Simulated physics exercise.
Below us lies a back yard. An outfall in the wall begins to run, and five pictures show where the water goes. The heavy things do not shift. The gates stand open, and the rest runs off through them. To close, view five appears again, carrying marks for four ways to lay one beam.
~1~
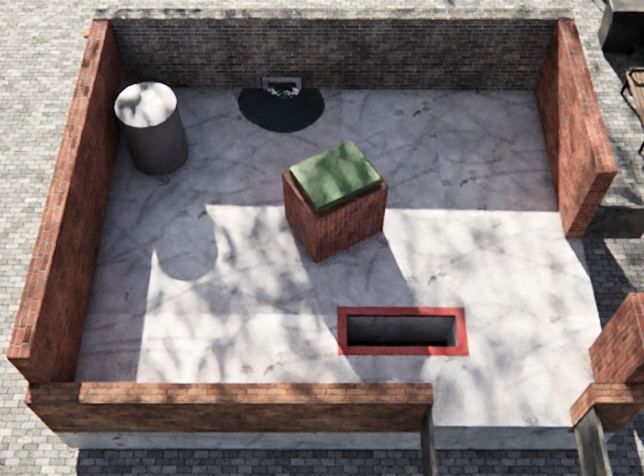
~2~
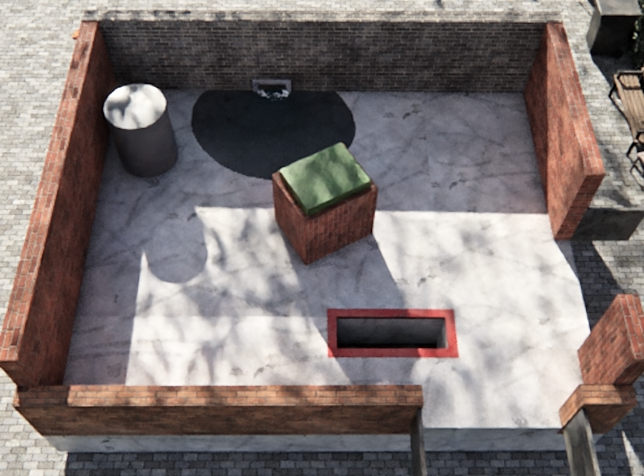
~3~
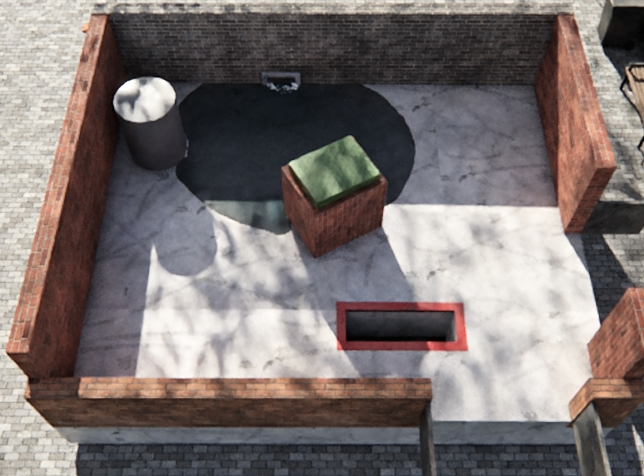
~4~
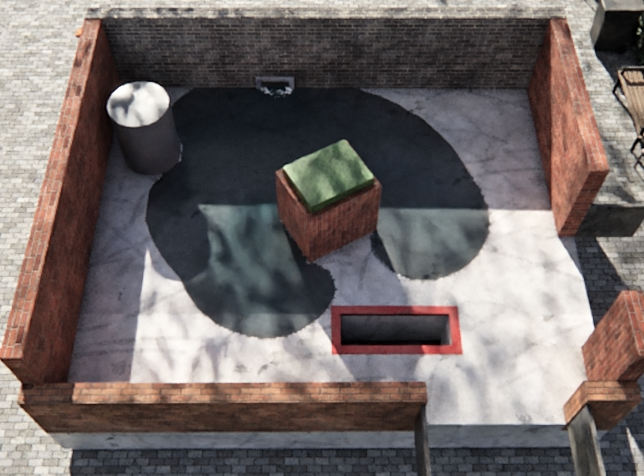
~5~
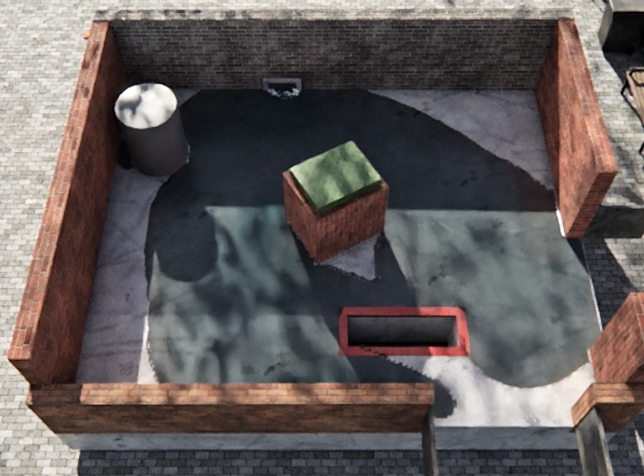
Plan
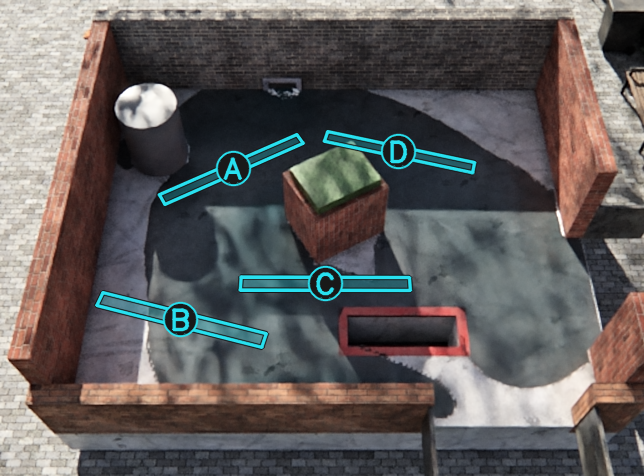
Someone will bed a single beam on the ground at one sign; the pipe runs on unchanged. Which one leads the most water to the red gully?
B beats the others.
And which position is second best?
Here it is position D.
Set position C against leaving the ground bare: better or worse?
Worse.
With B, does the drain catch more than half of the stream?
No, it does not.
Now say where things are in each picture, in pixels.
In the first frame, outfall at (282, 84); red gully at (402, 331); open gate at (497, 408); open gate at (576, 291); front seen at (259, 122), 3 % of the ground wet; red gully still dry.
In the second frame, front seen at (230, 161), 11 % of the ground wet; red gully still dry.
In the third frame, front seen at (251, 224), 22 % of the ground wet; red gully still dry.
In the fourth frame, front seen at (226, 325), 40 % of the ground wet; red gully still dry.
In the fifth frame, front seen at (596, 335), 66 % of the ground wet; red gully taking water.
On the marked copy, A from (162, 199) to (299, 138); B from (99, 299) to (264, 340); C from (240, 283) to (409, 283); D from (326, 136) to (473, 167).
For position A, about 19 % of the stream goes into the red gully, about 81 % out by the gates.
For position B, about 38 % of the stream goes into the red gully, about 62 % out by the gates.
For position C, about 17 % of the stream goes into the red gully, about 83 % out by the gates.
For position D, about 28 % of the stream goes into the red gully, about 72 % out by the gates.
